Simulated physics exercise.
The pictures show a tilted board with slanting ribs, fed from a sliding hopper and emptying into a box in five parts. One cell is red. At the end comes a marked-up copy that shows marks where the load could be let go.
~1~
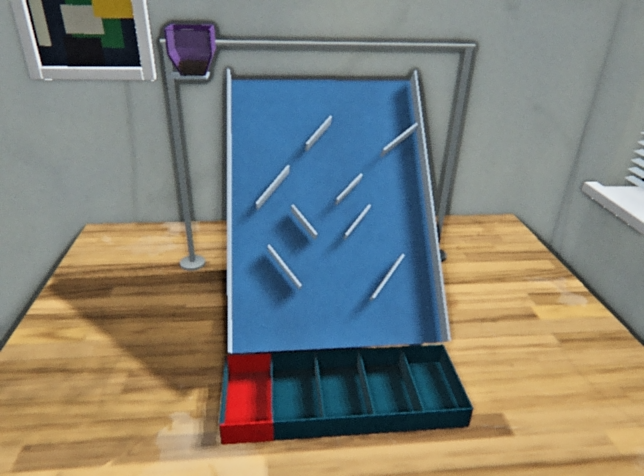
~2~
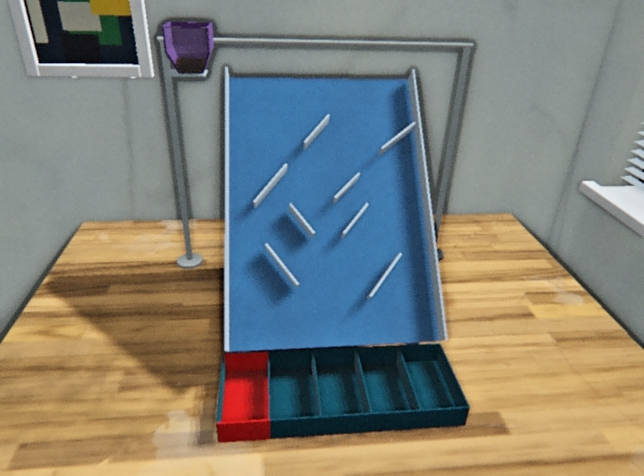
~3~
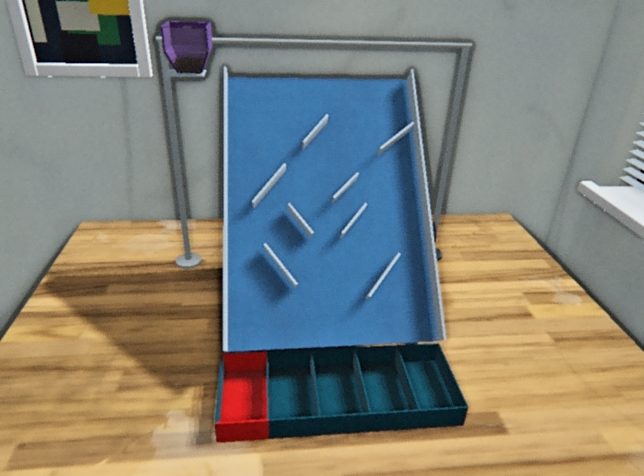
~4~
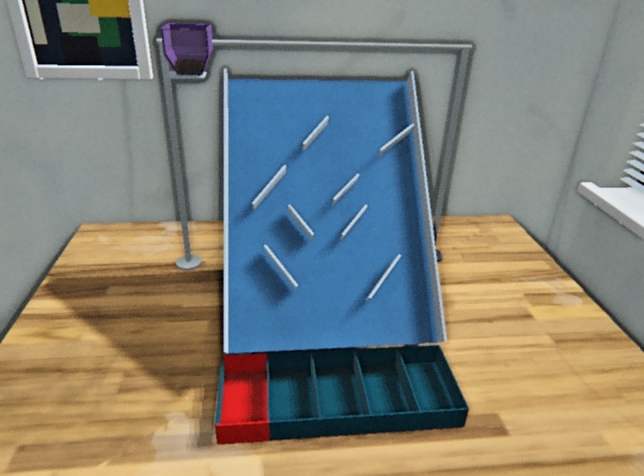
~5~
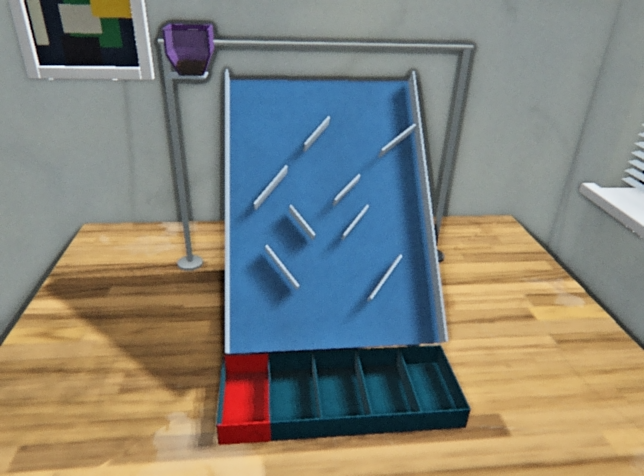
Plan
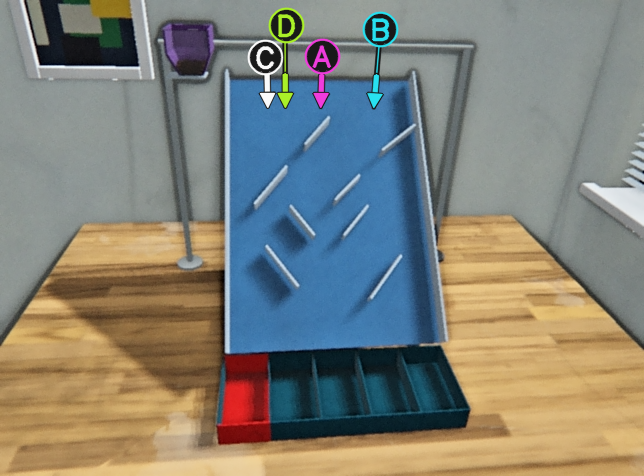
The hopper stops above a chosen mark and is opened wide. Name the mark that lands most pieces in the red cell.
Go for C.
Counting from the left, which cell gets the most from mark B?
The third from the left.
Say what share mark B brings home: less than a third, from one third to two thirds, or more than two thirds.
Less than a third.
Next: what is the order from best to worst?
Best to worst: C, D, A, B.
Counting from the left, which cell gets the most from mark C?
The first.
On the marked copy, mark A meets the board at (320, 102); mark B meets the board at (374, 102); mark C meets the board at (267, 102); mark D meets the board at (285, 102).
With A, about a quarter in the red cell, about half in other cells, about a quarter outside the box.
With B, a stray few in the red cell, most in other cells, a small part outside the box.
With C, about two thirds in the red cell, a small part in other cells, about a quarter outside the box.
With D, about a third in the red cell, about a third in other cells, about a quarter outside the box.
